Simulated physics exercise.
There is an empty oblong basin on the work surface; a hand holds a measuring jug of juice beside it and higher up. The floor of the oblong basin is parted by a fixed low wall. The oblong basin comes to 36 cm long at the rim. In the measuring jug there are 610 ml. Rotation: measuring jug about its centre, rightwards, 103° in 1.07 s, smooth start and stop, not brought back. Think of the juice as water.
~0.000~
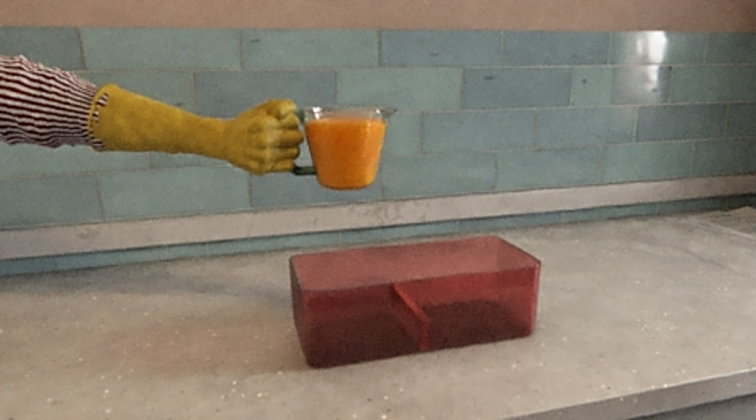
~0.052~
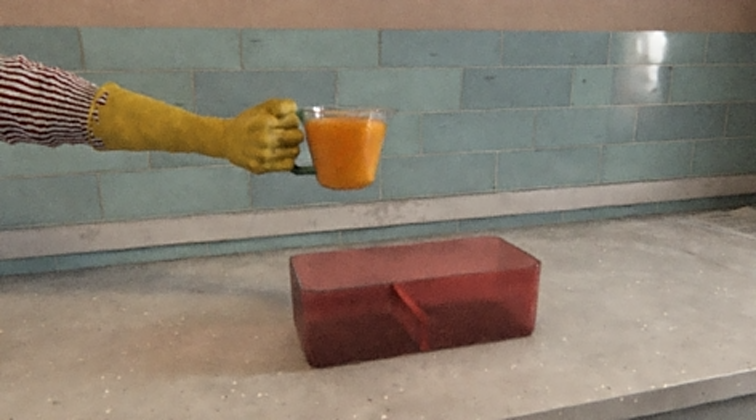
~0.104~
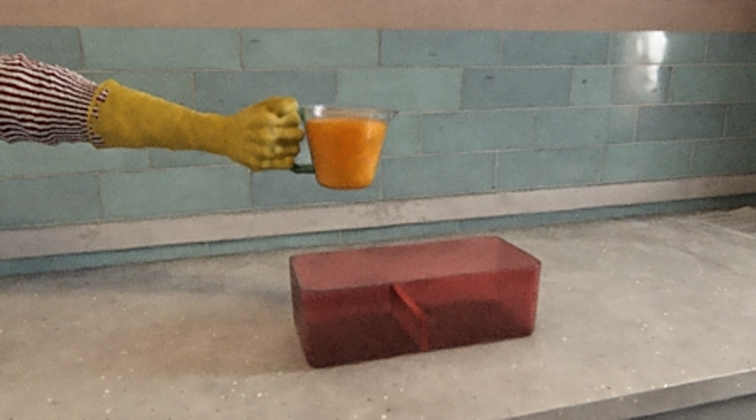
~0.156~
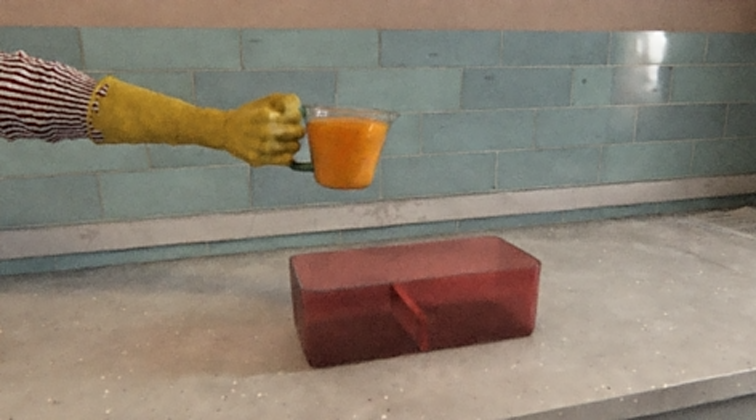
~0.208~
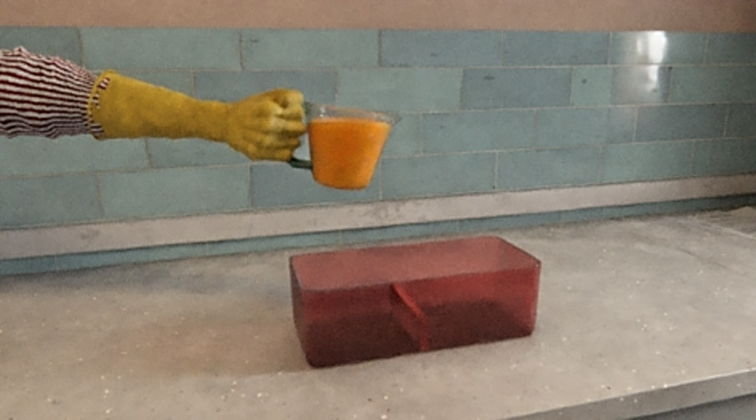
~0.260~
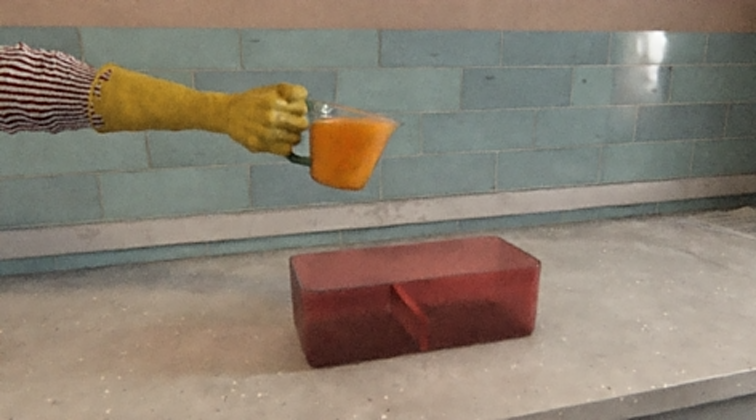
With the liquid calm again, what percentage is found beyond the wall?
Beyond the wall there is roughly 94 percent.
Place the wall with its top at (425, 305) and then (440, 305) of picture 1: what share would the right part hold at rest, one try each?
Around 80 and 55 percent, in that order.
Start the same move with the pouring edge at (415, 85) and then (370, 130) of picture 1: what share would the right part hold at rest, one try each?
Roughly 95 per cent the first time and 60 per cent the second.
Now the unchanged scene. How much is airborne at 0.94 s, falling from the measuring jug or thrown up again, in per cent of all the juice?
Roughly 18 %.
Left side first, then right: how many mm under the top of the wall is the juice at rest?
On the left it's about 46 mm; on the right, about 26 mm.
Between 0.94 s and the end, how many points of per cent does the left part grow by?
About 3 per cent.
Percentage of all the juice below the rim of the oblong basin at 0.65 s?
10 %, roughly.
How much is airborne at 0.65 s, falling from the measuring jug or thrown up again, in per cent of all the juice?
Around 28 in a hundred.
Then, 0.65 s in, the tilt is 69° and 63 per cent is still to pour, 0 is left of the wall and 10 right of it.
Then, 0.94 s in, the tilt is 99° and 10 per cent is still to pour, 1 is left of the wall and 71 right of it.
Then, 1.24 s in, the tilt is 103° and 0 per cent is still to pour, 4 is left of the wall and 94 right of it.
Then, 1.57 s in, the tilt is 103° and 0 per cent is still to pour, 4 is left of the wall and 94 right of it.
Finally, 4 per cent lies left of the wall, 94 right of it and 2 outside.
